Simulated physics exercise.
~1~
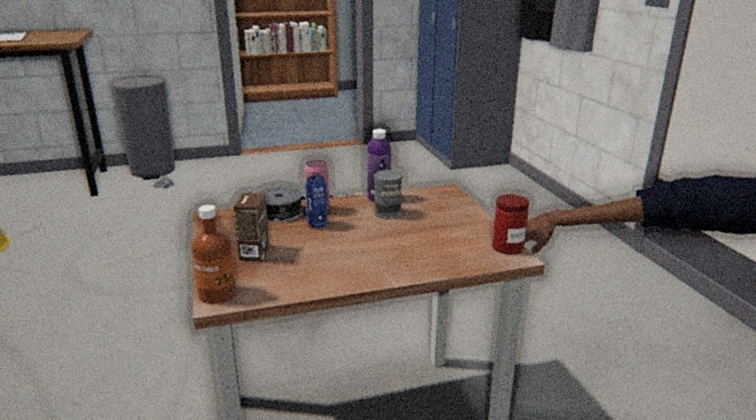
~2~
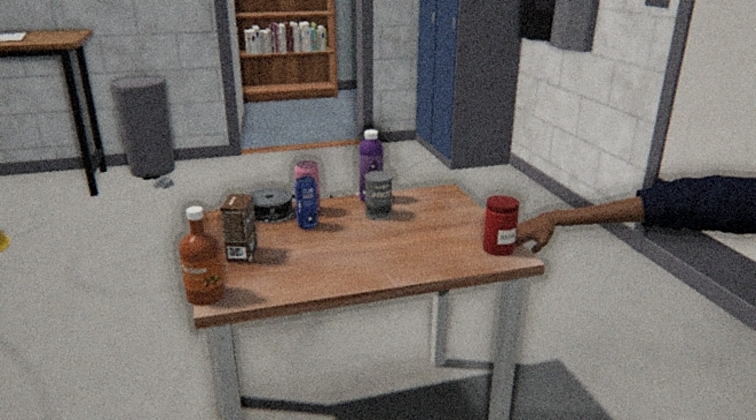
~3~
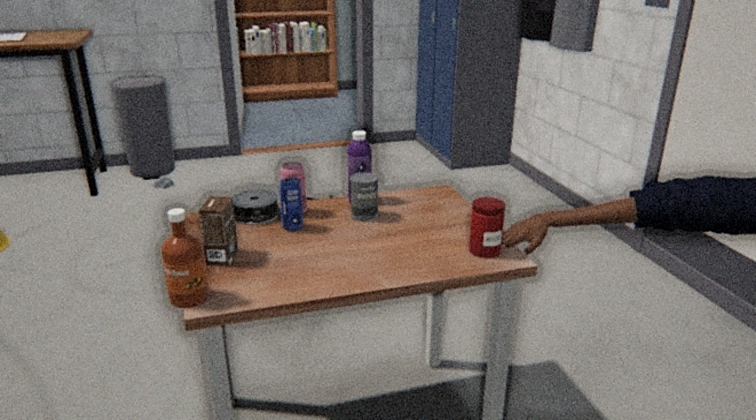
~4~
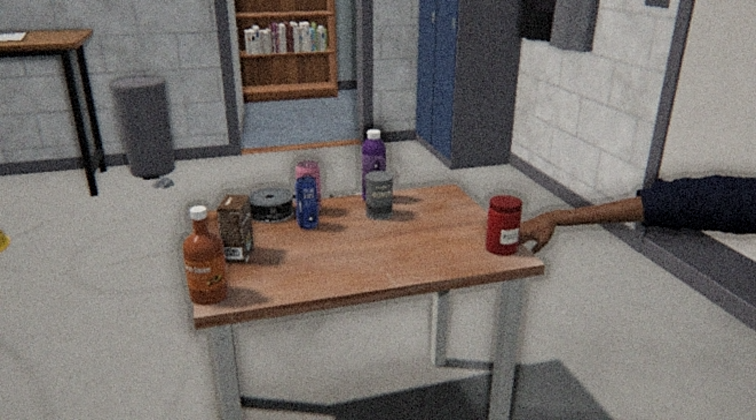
In a room with pale block walls, a hand at the right edge of a small wooden table cluttered with bottles, cans and a red jar moved left along with the table and everything on it, then back right, with all the items still standing.
